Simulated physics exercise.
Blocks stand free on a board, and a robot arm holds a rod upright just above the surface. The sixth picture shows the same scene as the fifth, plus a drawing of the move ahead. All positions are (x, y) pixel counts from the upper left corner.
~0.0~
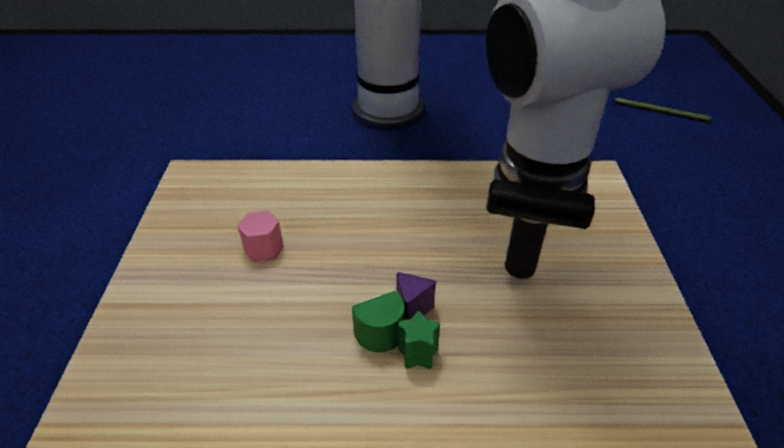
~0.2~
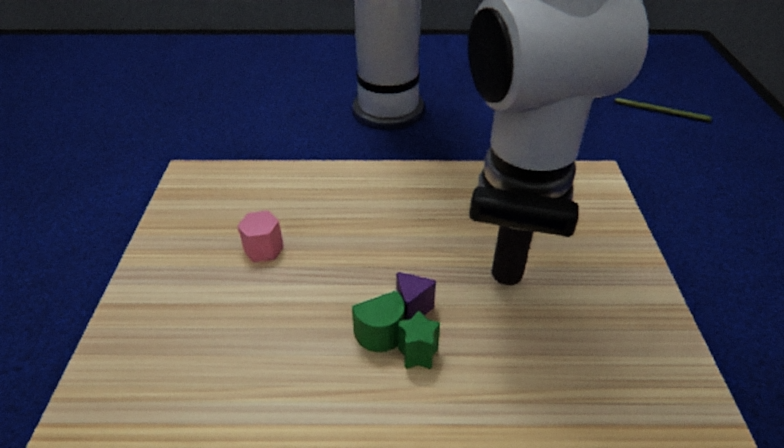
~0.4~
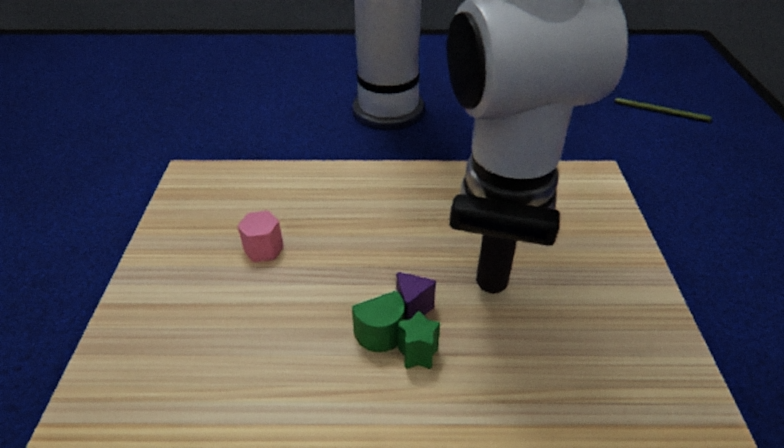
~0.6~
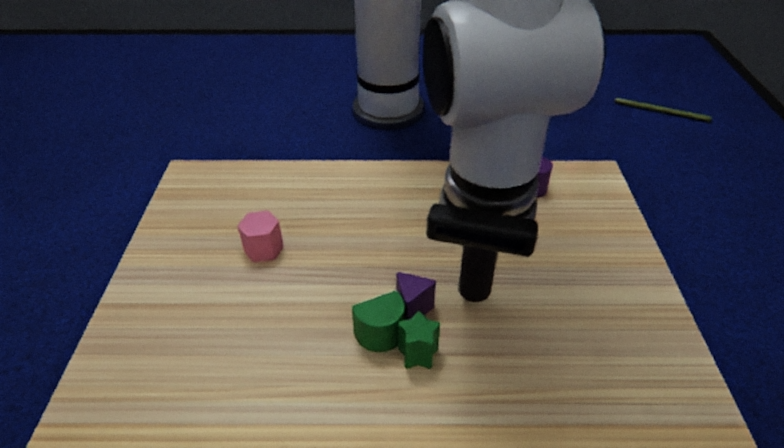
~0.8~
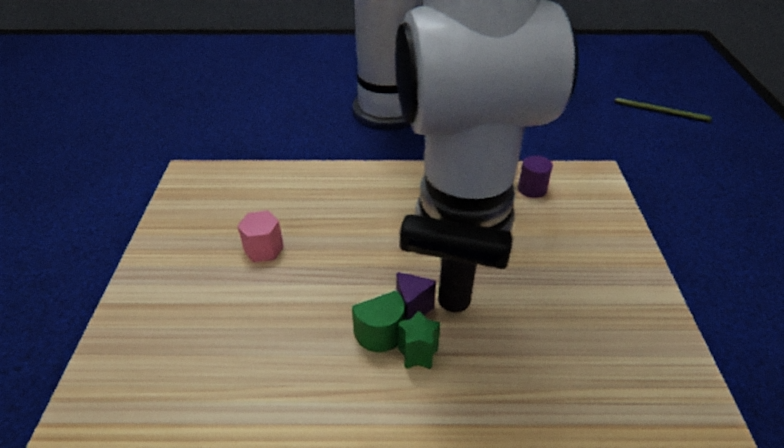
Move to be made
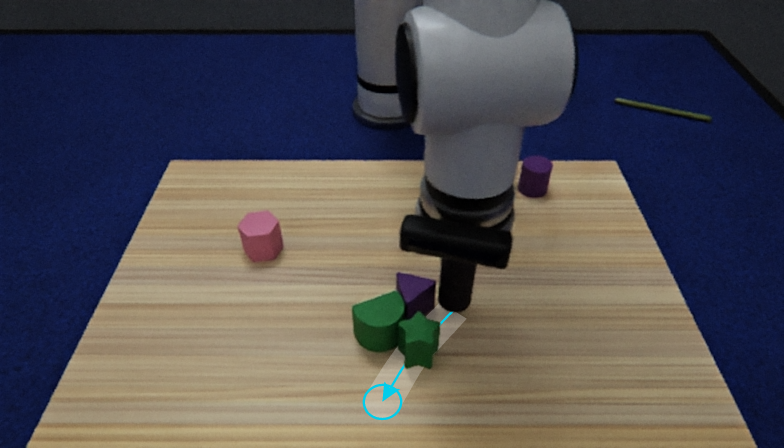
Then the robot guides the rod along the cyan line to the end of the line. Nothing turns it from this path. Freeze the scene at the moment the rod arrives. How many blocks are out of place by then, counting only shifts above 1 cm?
It will shift just one block.
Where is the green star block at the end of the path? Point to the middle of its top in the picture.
The answer is (362, 406).
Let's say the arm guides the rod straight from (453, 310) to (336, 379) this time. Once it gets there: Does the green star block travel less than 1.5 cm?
No, it doesn't check out.
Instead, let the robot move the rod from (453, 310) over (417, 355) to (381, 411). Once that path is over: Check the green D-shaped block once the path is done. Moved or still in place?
Its place stays the same.
The line goes from (453, 310) by way of (416, 350) to (383, 402).
The first path, step by step. One third of the way, rod (428, 327); green star block (414, 335).
Two thirds of the way, rod (404, 356); green star block (387, 367).
At the end, rod (382, 392); green D-shaped block unmoved; green star block (362, 406).
